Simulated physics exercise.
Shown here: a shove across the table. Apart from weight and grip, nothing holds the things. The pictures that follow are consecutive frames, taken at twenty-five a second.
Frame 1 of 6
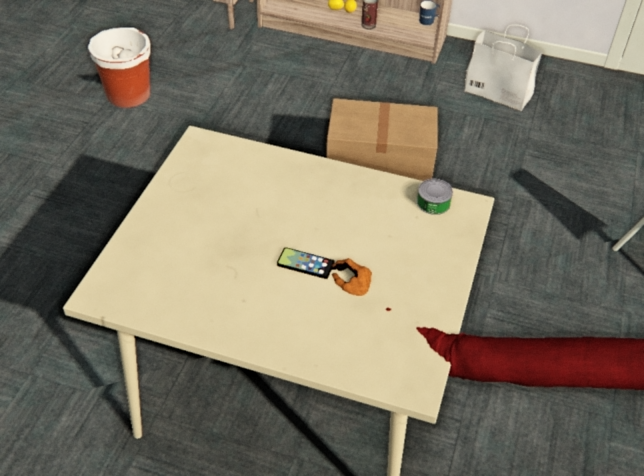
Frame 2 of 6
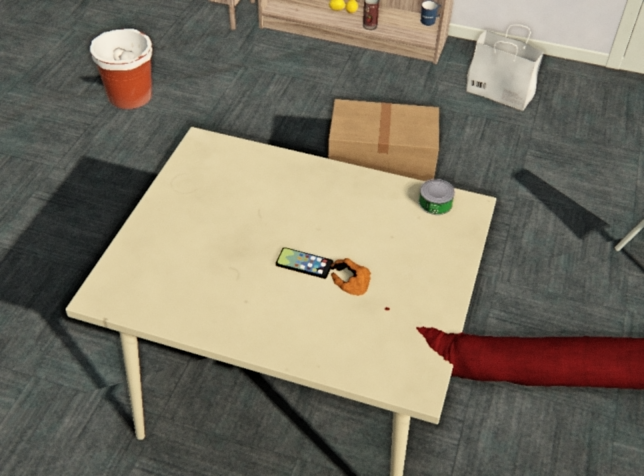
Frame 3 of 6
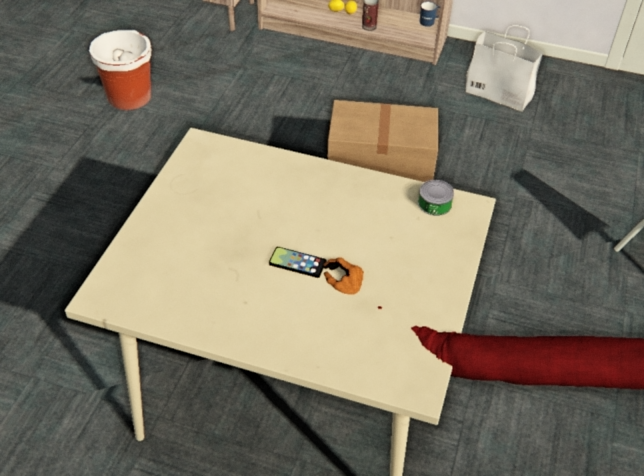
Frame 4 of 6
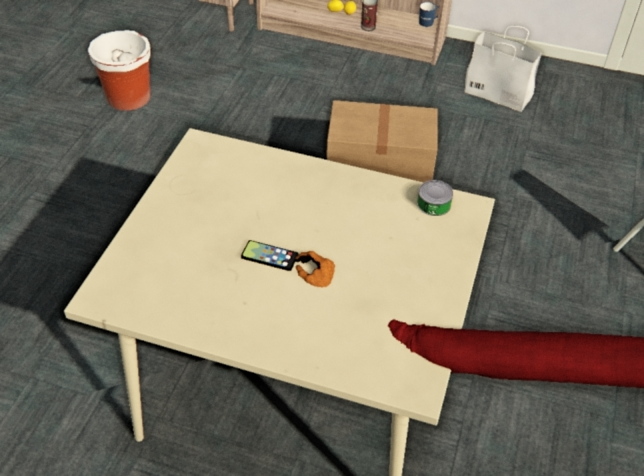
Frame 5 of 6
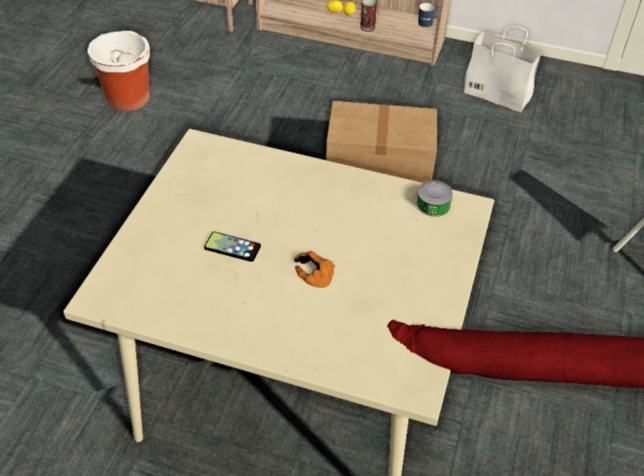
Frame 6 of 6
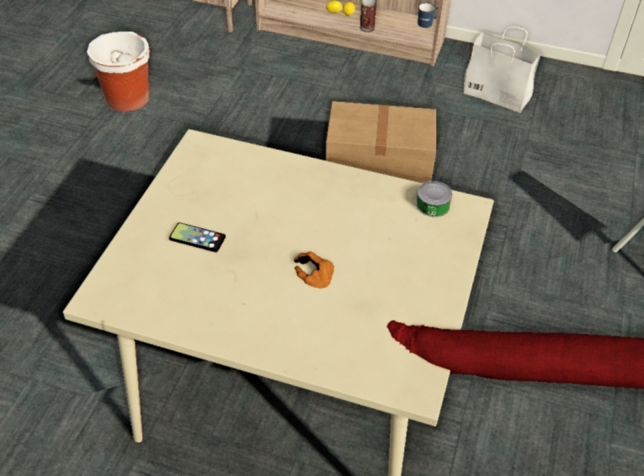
A hand pushes a black phone leftward across the table, and the phone slides away from it.
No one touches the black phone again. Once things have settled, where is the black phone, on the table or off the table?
Past the brink.
Then, 0.20 s past the last view, black phone now off the table.
Then, 0.40 s past the last view, things are still on the move.
Then, 0.60 s past the last view, as before.
Finally, off the table, black phone.
